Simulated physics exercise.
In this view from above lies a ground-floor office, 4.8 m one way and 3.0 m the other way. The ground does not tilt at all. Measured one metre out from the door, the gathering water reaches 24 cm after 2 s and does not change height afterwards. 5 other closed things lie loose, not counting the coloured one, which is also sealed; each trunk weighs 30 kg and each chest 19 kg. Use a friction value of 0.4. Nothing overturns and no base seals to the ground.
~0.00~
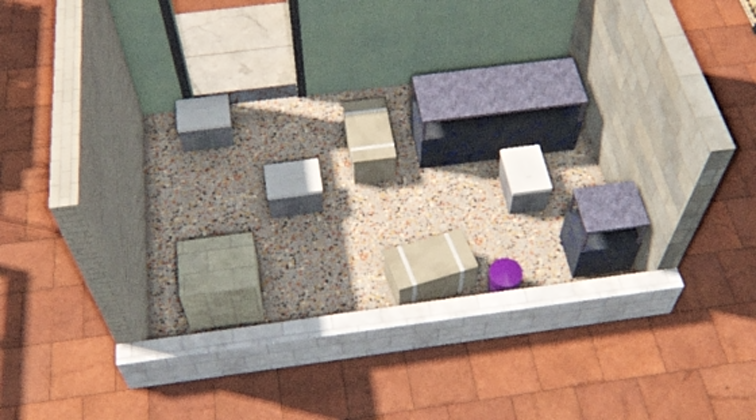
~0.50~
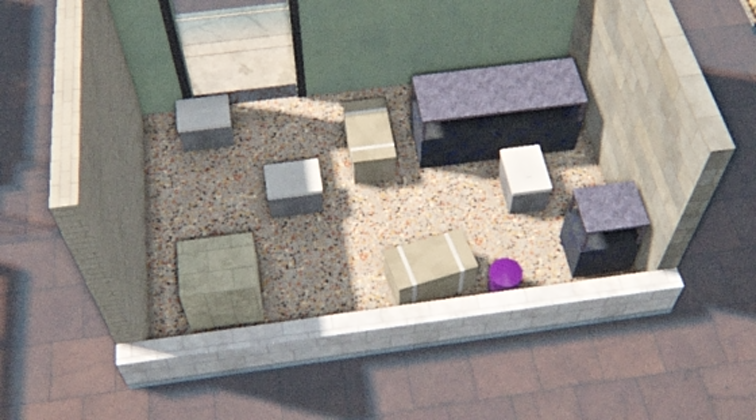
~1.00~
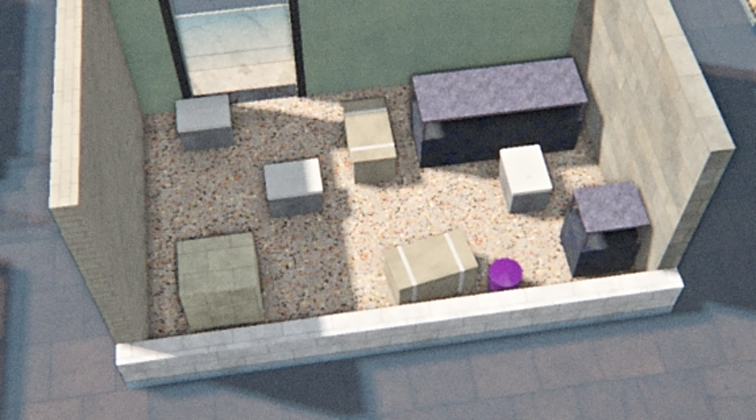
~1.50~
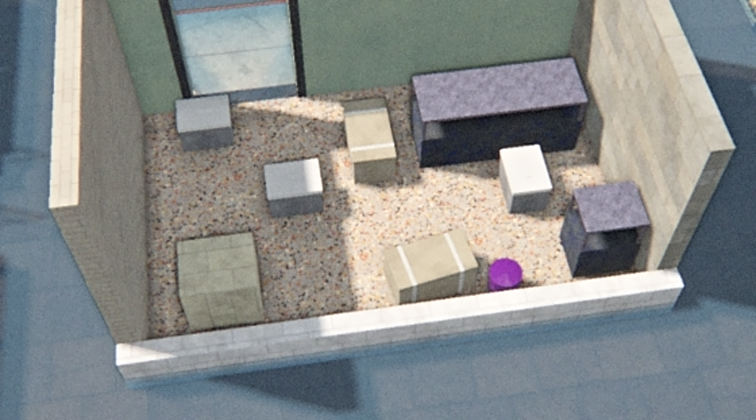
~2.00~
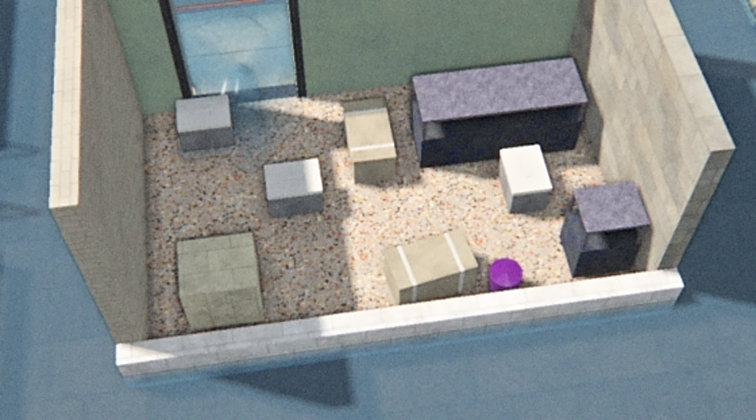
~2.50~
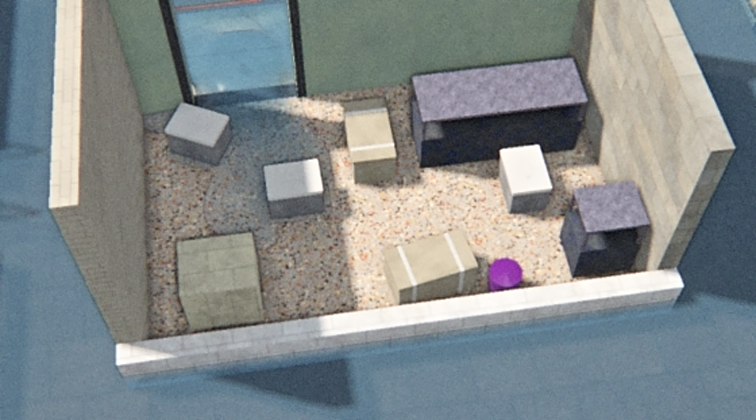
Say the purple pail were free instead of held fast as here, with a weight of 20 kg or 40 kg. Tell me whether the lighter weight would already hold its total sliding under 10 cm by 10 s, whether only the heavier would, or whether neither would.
Only the heavier would.
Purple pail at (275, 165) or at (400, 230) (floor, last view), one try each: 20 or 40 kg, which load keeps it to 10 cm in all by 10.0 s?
For the first spot only the heavier suffices, for the second the lighter suffices.
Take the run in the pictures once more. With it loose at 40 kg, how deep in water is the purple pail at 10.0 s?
Around 15 cm.
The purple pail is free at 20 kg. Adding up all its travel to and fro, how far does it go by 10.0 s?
Around 50 cm in total.
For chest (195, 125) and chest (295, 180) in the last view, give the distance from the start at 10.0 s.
Respectively 30 and 200 cm.
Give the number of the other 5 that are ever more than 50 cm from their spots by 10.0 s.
The number is 4.
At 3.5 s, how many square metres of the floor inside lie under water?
Somewhere about 6.0 m2, give or take.
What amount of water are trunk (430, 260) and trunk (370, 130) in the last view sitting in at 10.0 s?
17 and 6 cm.
After 3.5 s the purple pail would be 0 cm from its start with 20 kg and 0 cm from its start with 40 kg; 0 cm of water round it then.
After 4.5 s the purple pail would be 0 cm from its start with 20 kg and 0 cm from its start with 40 kg; 0 cm of water round it then.
After 7.0 s the purple pail would be 31 cm from its start with 20 kg and 1 cm from its start with 40 kg; 10 cm of water round it then.
After 10.0 s the purple pail would be 49 cm from its start with 20 kg and 1 cm from its start with 40 kg; 15 cm of water round it then.
